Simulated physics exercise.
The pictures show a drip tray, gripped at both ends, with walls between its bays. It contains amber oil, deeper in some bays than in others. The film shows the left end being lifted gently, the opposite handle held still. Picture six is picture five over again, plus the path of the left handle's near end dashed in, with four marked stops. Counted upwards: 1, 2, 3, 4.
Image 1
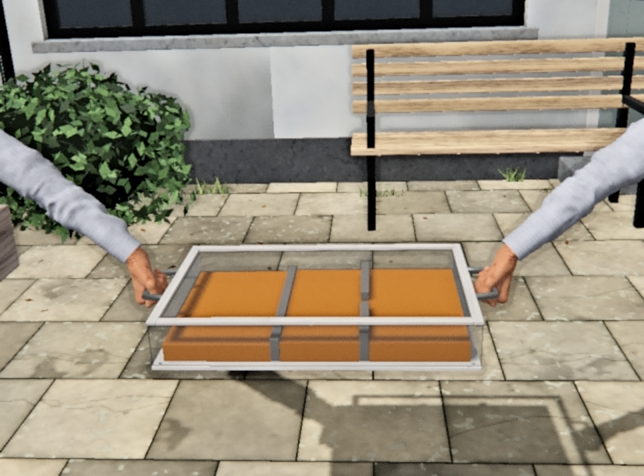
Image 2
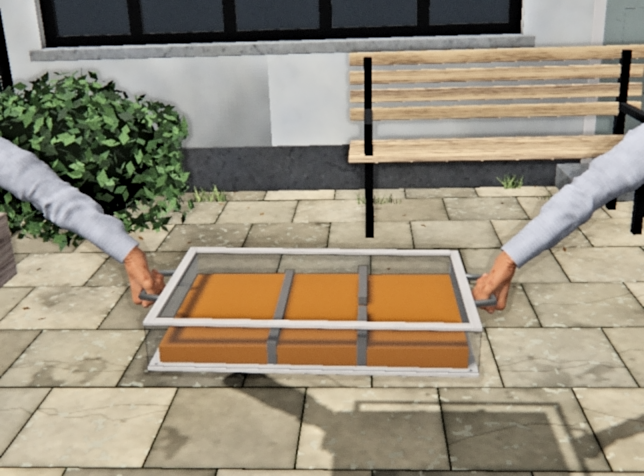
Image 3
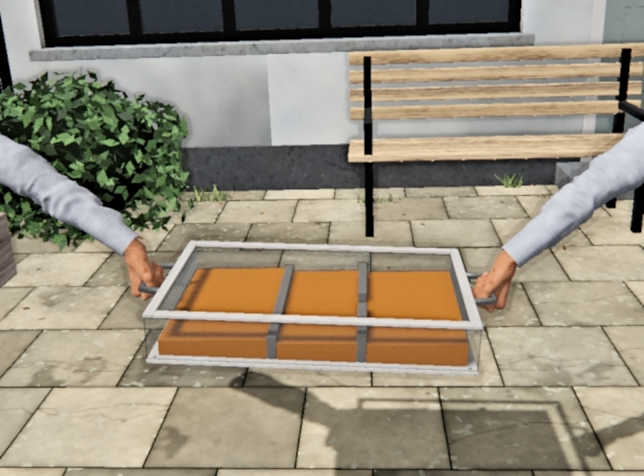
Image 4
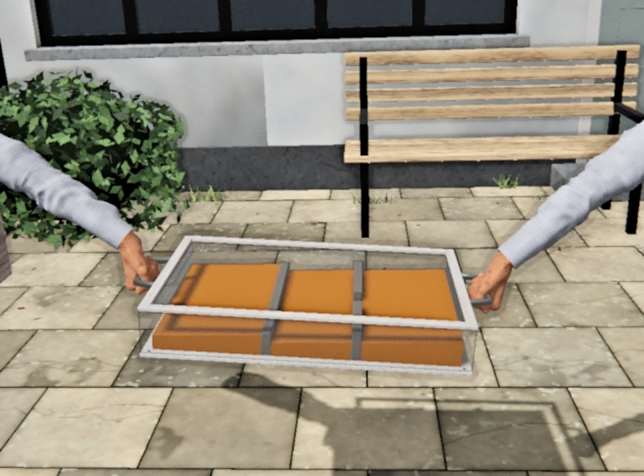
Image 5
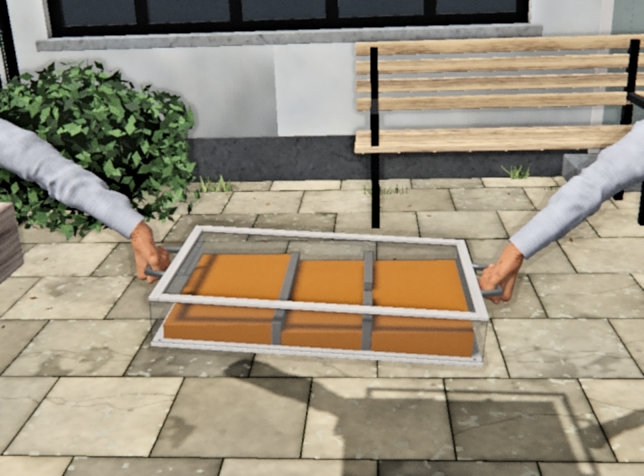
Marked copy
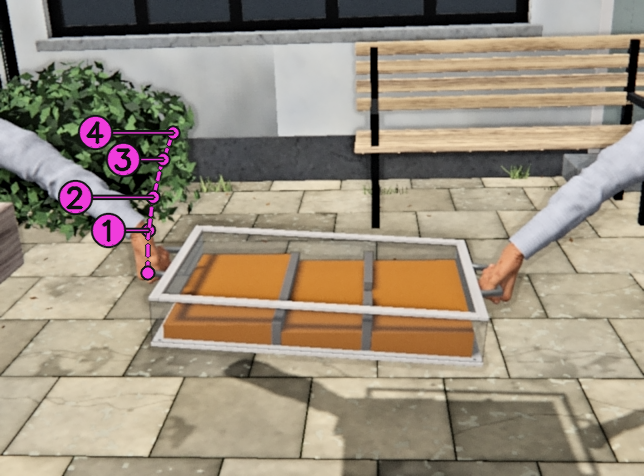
Two hands gripping a clear, divided tray of amber liquid above stone paving, tilting it slightly down to the right.
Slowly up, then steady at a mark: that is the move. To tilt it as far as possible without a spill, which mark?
Go for 1.
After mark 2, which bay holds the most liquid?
That is the right bay.
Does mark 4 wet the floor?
Yes, that goes wrong.
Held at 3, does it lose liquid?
Yes, that goes wrong.
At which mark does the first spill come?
2.
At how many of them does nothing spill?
One of the four.
On the marked copy, 1 at (148, 230); 2 at (153, 197); 3 at (163, 159); 4 at (173, 132).
For mark 1, nothing spills; the right bay holds the most.
For mark 2, about 16 % goes over the rim.
For mark 3, about 39 % goes over the rim.
For mark 4, about 50 % goes over the rim.
